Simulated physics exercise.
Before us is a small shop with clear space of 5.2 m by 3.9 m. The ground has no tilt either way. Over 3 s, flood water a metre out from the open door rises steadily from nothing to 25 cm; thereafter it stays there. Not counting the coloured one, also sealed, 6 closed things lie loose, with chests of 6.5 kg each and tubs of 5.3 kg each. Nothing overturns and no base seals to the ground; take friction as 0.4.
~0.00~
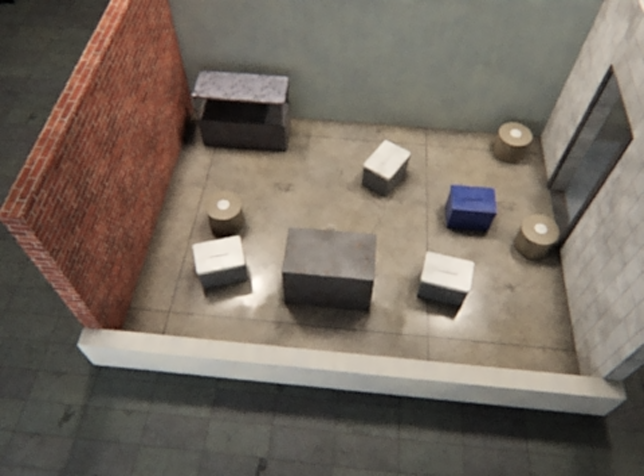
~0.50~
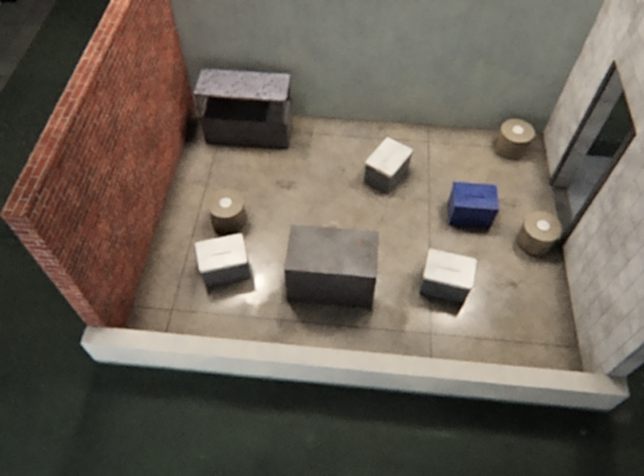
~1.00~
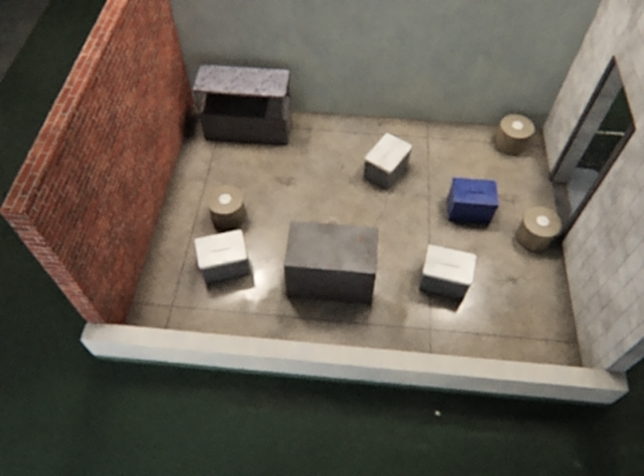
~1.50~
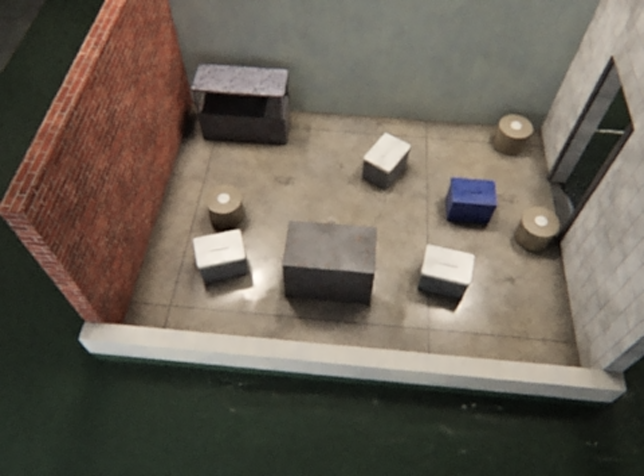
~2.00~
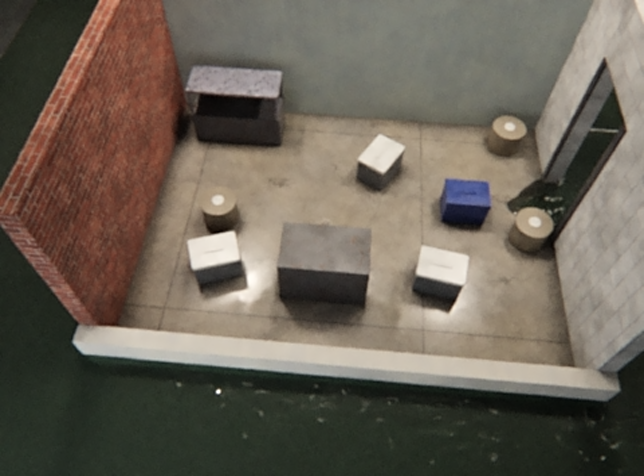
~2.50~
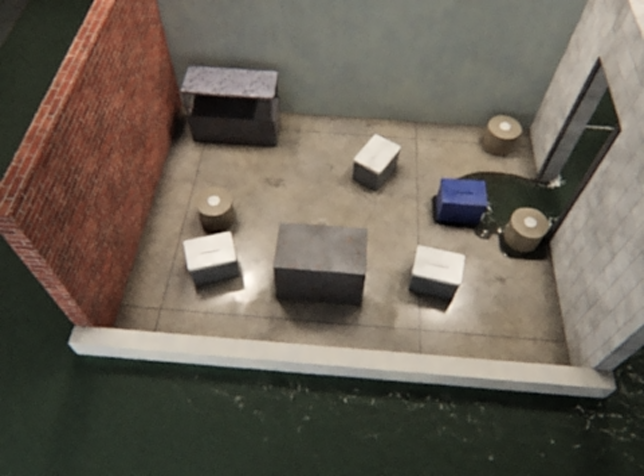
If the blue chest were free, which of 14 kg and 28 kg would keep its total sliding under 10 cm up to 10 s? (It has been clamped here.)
Neither mass is enough.
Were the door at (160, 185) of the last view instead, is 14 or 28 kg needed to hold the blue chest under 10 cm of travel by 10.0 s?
The big mass is needed.
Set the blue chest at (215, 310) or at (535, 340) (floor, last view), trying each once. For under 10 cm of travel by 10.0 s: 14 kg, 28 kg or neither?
Respectively, the heavy option is needed and the light option succeeds.
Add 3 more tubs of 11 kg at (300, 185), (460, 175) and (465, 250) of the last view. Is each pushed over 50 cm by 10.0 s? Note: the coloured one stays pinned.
Answer by position: Outside the range; outside the range; outside the range.
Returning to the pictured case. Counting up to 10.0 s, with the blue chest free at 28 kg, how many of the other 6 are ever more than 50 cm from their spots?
By my count, 4.
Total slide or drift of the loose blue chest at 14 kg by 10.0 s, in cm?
Around 350 centimetres in total.
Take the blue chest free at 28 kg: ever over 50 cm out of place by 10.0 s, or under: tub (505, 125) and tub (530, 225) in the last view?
Below, beyond.
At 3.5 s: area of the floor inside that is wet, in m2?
4.5 m2.
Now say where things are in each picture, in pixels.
In the first picture, the blue chest at (474, 199) rests on the ground; 0.0 m2 under water; 0 of 7 have shifted.
In the second picture, the blue chest at (476, 195) rests on the ground; water covers 0.0 m2; 0 of 7 have shifted.
In the third picture, the blue chest at (476, 191), on the bottom; 0.0 m2 under water; 0 of 7 have shifted.
In the fourth picture, the blue chest at (474, 191), on the bottom; water covers 0.0 m2; 0 of 7 have shifted.
In the fifth picture, the blue chest at (468, 192) rests on the ground; water covers 0.3 m2; 0 of 7 have shifted.
In the sixth picture, the blue chest at (464, 192) rests on the ground; water covers 0.9 m2; 0 of 7 have shifted.
After 3.5 s the blue chest would be 42 cm from its start with 14 kg and 6 cm from its start with 28 kg; 5 cm of water round it then.
After 4.5 s the blue chest would be 117 cm from its start with 14 kg and 35 cm from its start with 28 kg; 5 cm of water round it then.
After 7.0 s the blue chest would be 190 cm from its start with 14 kg and 37 cm from its start with 28 kg; 5 cm of water round it then.
After 10.0 s the blue chest would be 349 cm from its start with 14 kg and 37 cm from its start with 28 kg; 6 cm of water round it then.
